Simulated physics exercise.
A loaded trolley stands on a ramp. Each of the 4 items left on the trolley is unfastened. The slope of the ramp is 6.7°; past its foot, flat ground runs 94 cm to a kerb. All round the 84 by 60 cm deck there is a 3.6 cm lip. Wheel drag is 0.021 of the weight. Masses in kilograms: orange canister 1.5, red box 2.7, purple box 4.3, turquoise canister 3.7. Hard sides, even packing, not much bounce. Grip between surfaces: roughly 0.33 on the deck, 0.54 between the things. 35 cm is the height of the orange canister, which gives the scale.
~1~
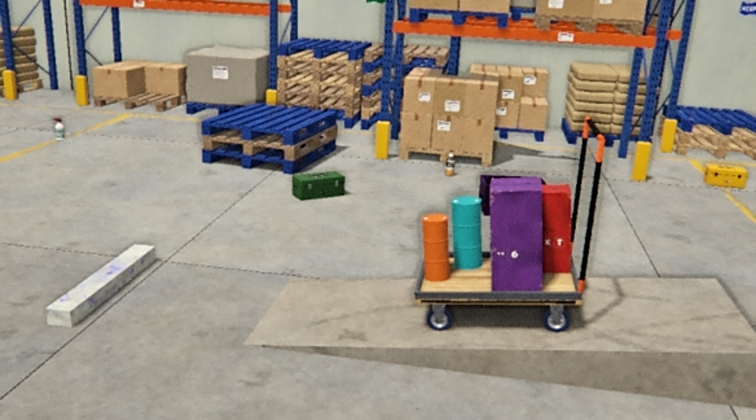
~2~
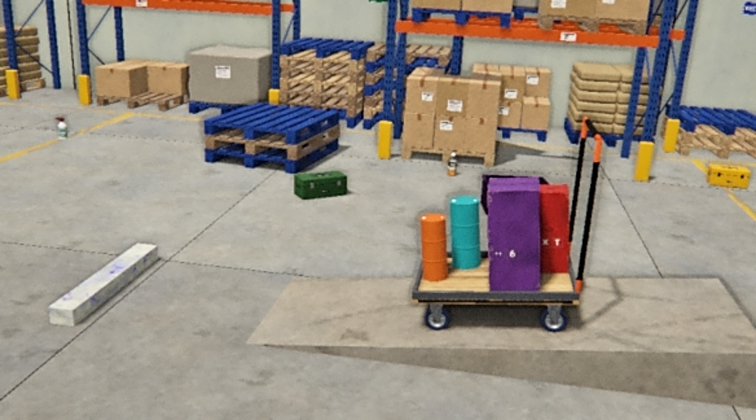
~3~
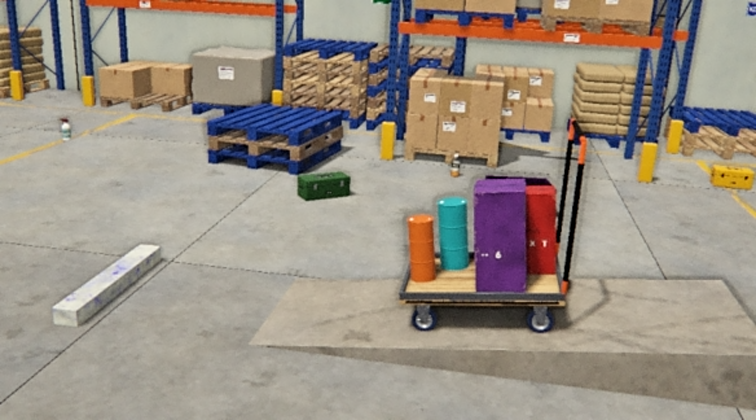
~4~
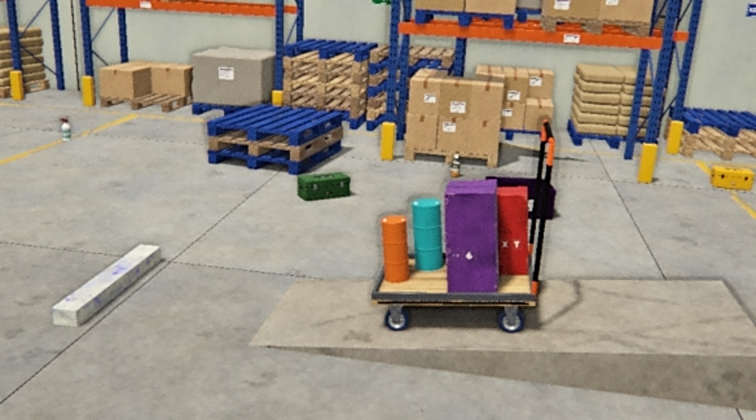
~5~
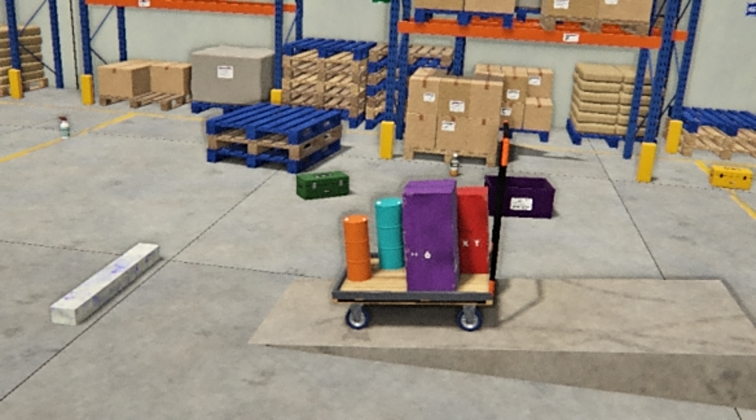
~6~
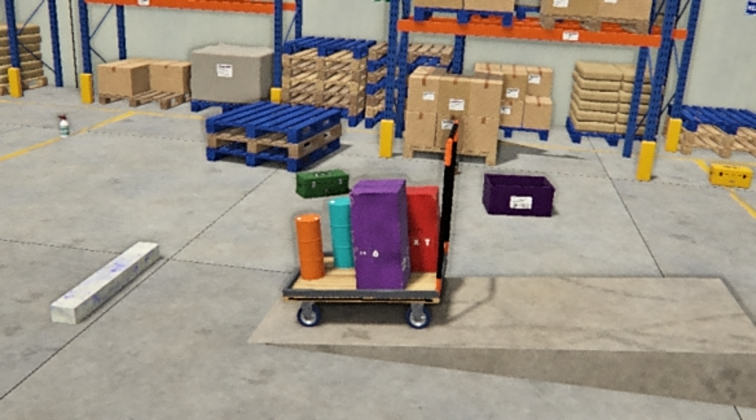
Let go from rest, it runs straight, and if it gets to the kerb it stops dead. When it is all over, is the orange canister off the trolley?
It winds up off it.
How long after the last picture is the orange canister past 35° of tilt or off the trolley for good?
Answer: Near 1.0 s.
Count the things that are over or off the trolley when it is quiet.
In all, 2.
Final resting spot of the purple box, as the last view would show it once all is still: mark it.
(131, 222), roughly.
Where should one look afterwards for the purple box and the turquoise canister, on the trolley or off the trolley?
Once it settles, the purple box keeps within bounds; as for the turquoise canister, it has gone out of bounds.
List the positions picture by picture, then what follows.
In the first picture, 186 cm to the kerb; orange canister (436, 248); red box (548, 229).
In the second picture, 184 cm to the kerb; turquoise canister (465, 233); red box (546, 229).
In the third picture, 176 cm to the kerb; purple box (501, 236); turquoise canister (453, 234).
In the fourth picture, 161 cm to the kerb; red box (506, 231); purple box (472, 237).
In the fifth picture, 141 cm to the kerb; turquoise canister (391, 234); red box (467, 230).
In the sixth picture, 114 cm to the kerb; orange canister (310, 247); purple box (381, 235).
Then, 1.00 s on from there, trolley at the kerb; orange canister now off the trolley; turquoise canister 8° off its base; red box 3° off its base.
Then, 1.40 s on from there, trolley at the kerb; turquoise canister now off the trolley; purple box moved 31 cm; red box moved 30 cm.
In the end, off the trolley, orange canister and turquoise canister; not toppled but over 10 cm from the start, red box and purple box. At the end, from the last picture's camera, orange canister near (35, 267).
